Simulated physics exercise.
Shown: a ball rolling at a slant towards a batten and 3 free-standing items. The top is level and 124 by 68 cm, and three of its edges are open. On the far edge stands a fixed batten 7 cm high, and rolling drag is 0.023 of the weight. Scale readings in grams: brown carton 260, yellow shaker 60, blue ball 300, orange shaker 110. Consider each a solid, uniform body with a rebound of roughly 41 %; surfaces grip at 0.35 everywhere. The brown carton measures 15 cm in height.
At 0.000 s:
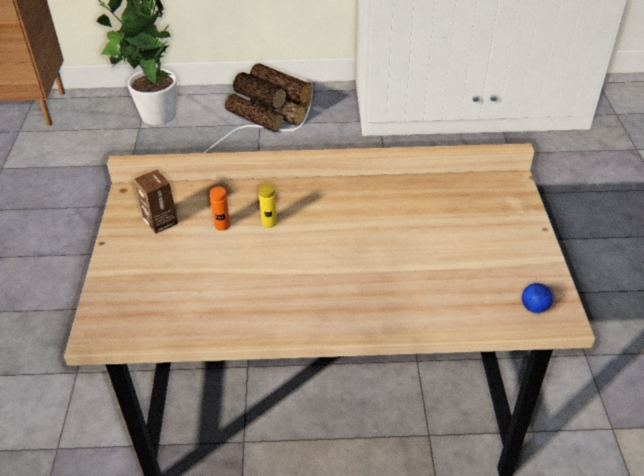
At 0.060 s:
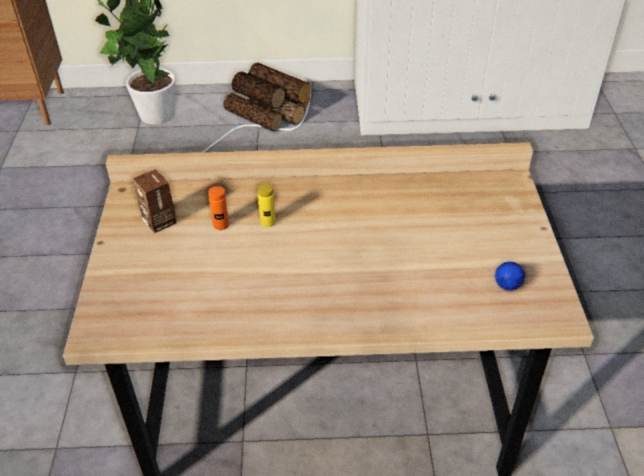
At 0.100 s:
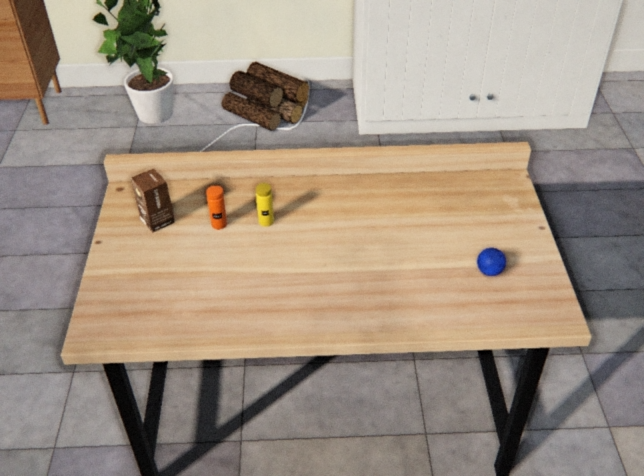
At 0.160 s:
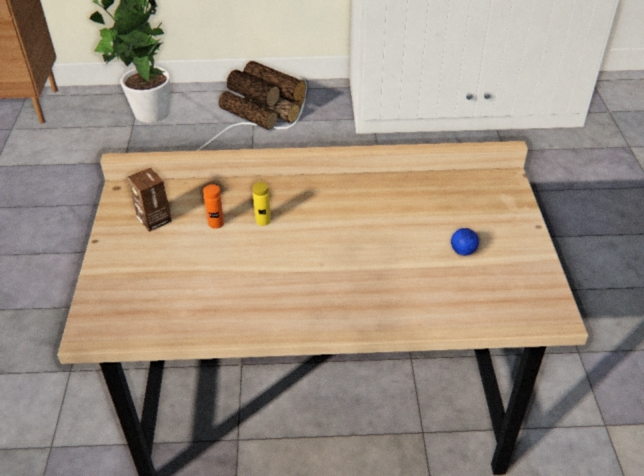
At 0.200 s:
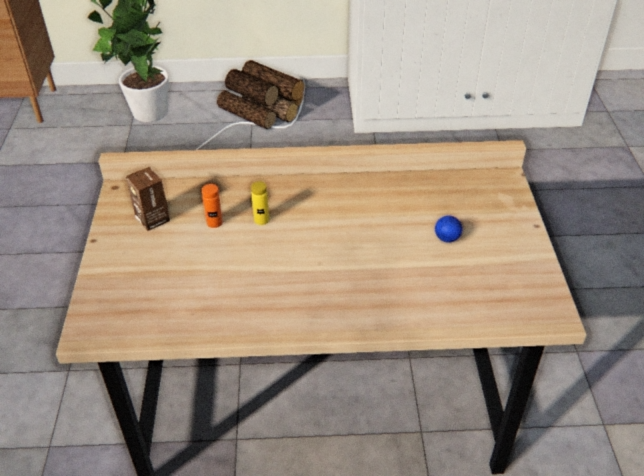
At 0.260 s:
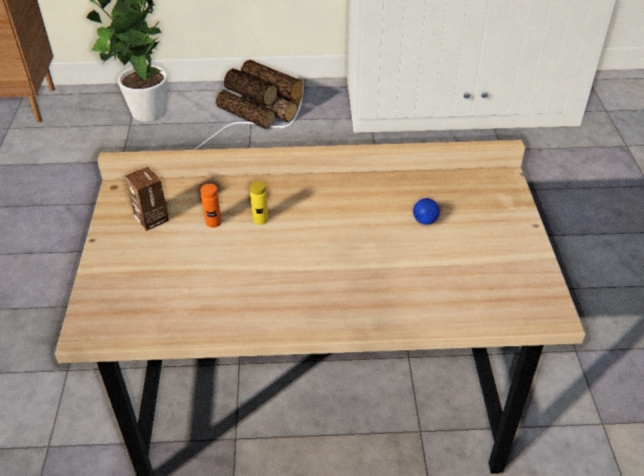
A blue ball rolls across a pale wooden table with black legs, seen from above and in front, in a room with grey floor tiles. A brown carton, an orange shaker and a yellow shaker stand at the back left, with a potted plant, logs and a white cabinet behind. From the right front, the ball moves diagonally left and backward while the view shifts very slightly.
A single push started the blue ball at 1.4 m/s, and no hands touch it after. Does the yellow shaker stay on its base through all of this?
No.
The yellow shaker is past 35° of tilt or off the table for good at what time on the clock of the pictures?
Near 1.2 s.
By 0.46 s, blue ball near (368, 172).
By 0.76 s, blue ball near (310, 189).
By 1.06 s, blue ball near (257, 202); yellow shaker tilted 12° near (250, 210).
By 1.36 s, blue ball near (221, 207); yellow shaker on its side near (231, 238); orange shaker tilted 4°.
When it is over (2.4 s), lying over on the table, yellow shaker; the other 2 within 4 cm of the start. End places, in pixels of the last picture, yellow shaker near (229, 243).
